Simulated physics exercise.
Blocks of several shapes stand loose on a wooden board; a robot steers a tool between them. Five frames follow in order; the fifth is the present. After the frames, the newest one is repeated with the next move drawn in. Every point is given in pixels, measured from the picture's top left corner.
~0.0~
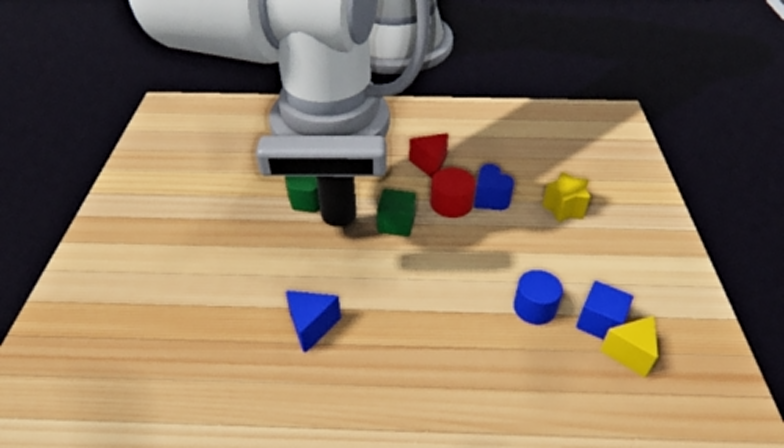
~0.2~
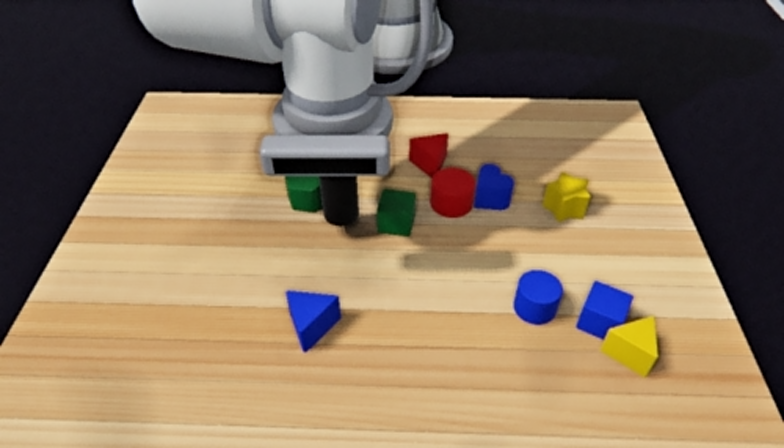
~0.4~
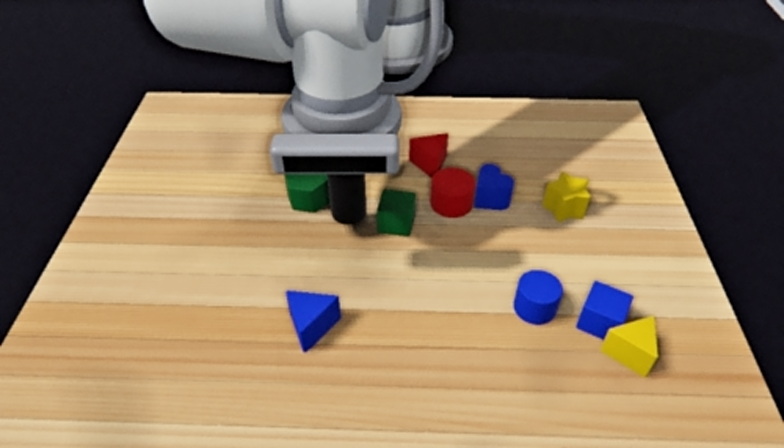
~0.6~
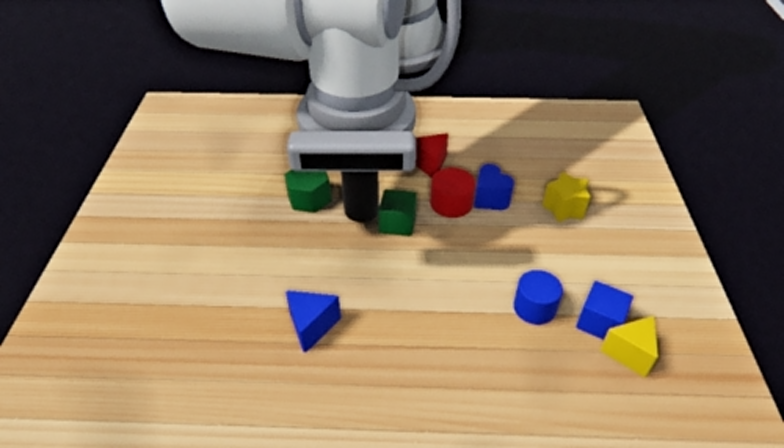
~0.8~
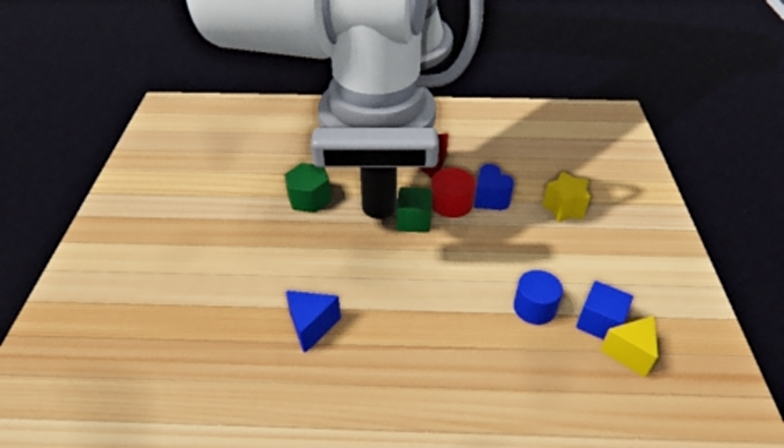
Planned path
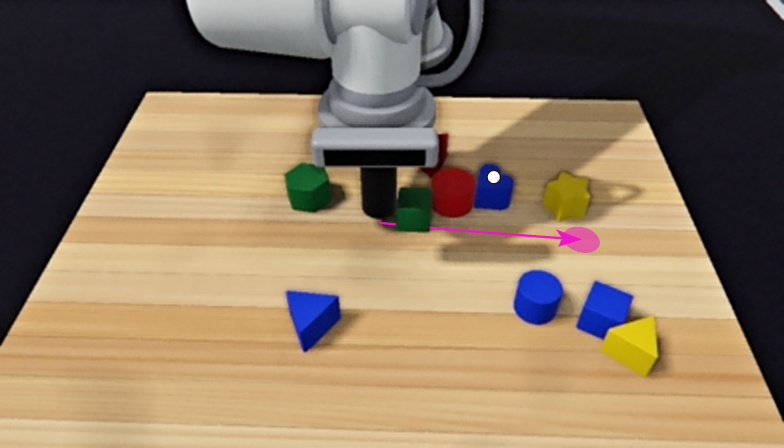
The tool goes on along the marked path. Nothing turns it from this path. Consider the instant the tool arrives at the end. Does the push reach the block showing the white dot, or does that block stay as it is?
Put simply, it goes somewhere else.
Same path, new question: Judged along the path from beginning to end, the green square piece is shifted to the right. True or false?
That statement is not accurate.
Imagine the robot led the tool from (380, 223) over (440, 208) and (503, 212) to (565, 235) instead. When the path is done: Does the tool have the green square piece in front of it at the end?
My answer is no.
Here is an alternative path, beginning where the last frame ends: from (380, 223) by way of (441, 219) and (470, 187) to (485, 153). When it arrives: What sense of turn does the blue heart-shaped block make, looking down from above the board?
In a top view, it turns clockwise.
The drawn path runs from (380, 223) directly to (581, 239); the dot is on the blue heart-shaped block.
On the path given first. One third of the way, tool at (447, 214); green square piece at (471, 188), turned 70° anticlockwise; red disc at (481, 164); blue heart-shaped block at (518, 173), turned 15° clockwise.
Two thirds of the way, tool at (517, 219); green square piece at (481, 186), turned 90° anticlockwise; red disc at (484, 161); blue heart-shaped block at (518, 173), turned 15° clockwise.
At the end, tool at (586, 224); green hexagonal block not moved; green square piece at (481, 186), turned 90° anticlockwise; red disc at (484, 161); blue heart-shaped block at (518, 173), turned 15° clockwise; yellow star block not moved.
